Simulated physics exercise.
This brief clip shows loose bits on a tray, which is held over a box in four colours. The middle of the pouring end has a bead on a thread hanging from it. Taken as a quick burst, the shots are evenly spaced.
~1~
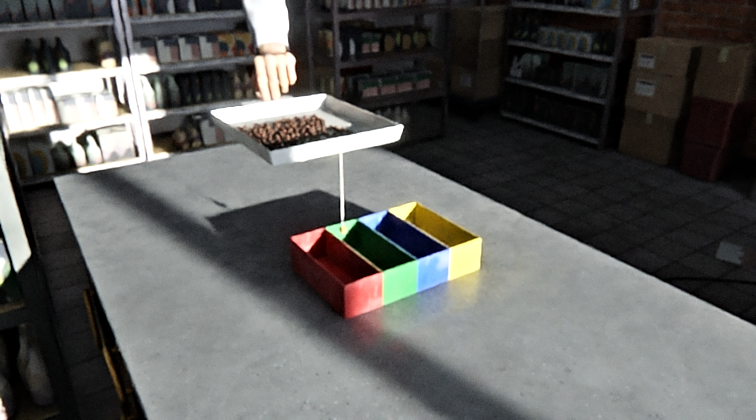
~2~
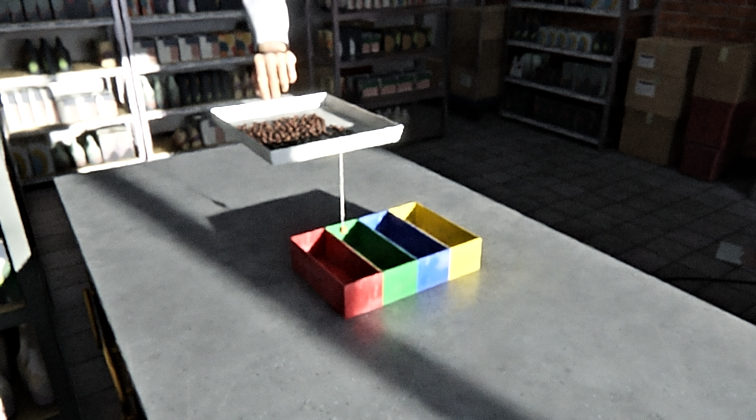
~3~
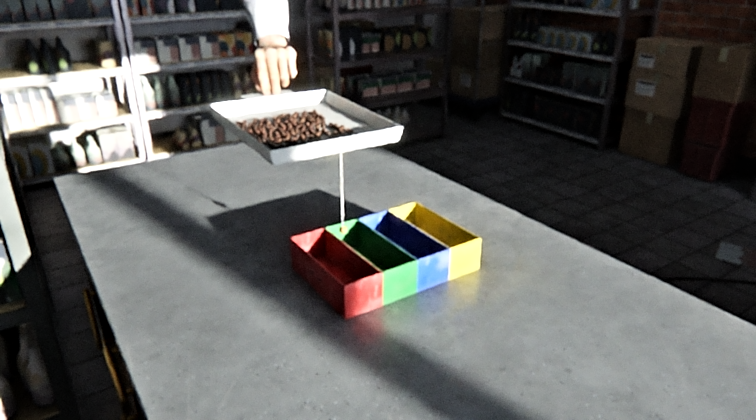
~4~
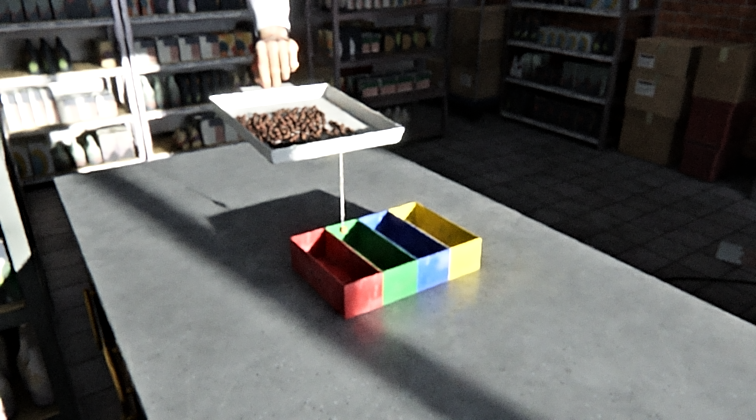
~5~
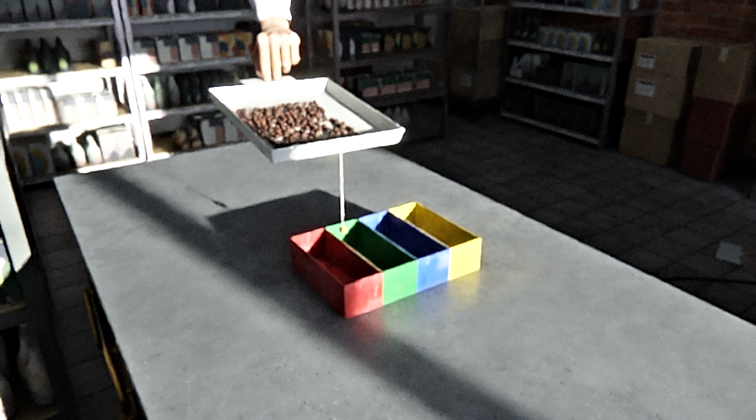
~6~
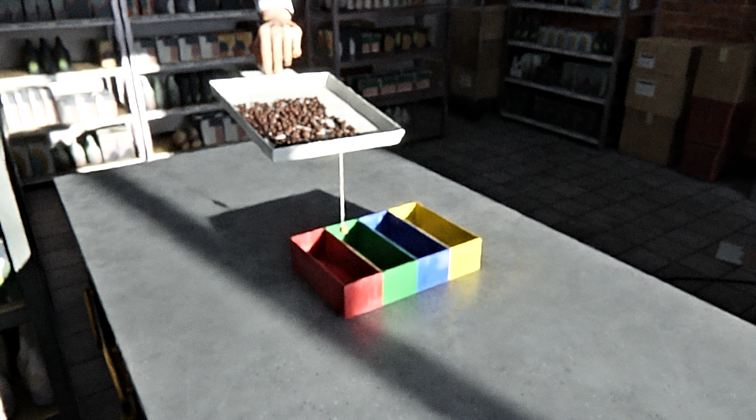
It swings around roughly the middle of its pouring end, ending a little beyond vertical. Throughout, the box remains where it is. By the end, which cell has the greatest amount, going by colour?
By colour, blue has the most.
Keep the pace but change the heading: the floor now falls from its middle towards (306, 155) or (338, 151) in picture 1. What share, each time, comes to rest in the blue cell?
Around 0 per cent first, around 10 per cent next.
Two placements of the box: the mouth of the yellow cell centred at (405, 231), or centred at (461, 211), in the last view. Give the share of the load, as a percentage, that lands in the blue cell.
I'd expect some 40 percent, and then some 0 percent.
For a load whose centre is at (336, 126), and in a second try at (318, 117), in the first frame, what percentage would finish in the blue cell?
About 70 % and 70 %.
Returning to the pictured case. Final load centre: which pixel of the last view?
Somewhere around (401, 272) in the final view.
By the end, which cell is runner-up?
The runner-up is green.
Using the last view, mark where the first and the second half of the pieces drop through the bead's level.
The opening half passes (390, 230), the closing half (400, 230).
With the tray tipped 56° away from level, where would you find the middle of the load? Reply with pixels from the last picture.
Somewhere about (337, 132).
Just after the last frame, tray tipped steeply; every one on the tray.
A moment on, tray tipped right over; roughly half on the tray; about a tenth in the green cell; about a tenth in the blue cell; about a tenth in the red cell; roughly a quarter falling or outside the box.
Further on, tray tipped past a quarter turn; roughly half in the blue cell; roughly a third in the green cell; about a tenth in the red cell; just a few in the yellow cell; just a few falling or outside the box.
When it is over, tray tipped past a quarter turn; roughly half in the blue cell; roughly a third in the green cell; about a tenth in the red cell; just a few in the yellow cell; just a few outside the box.
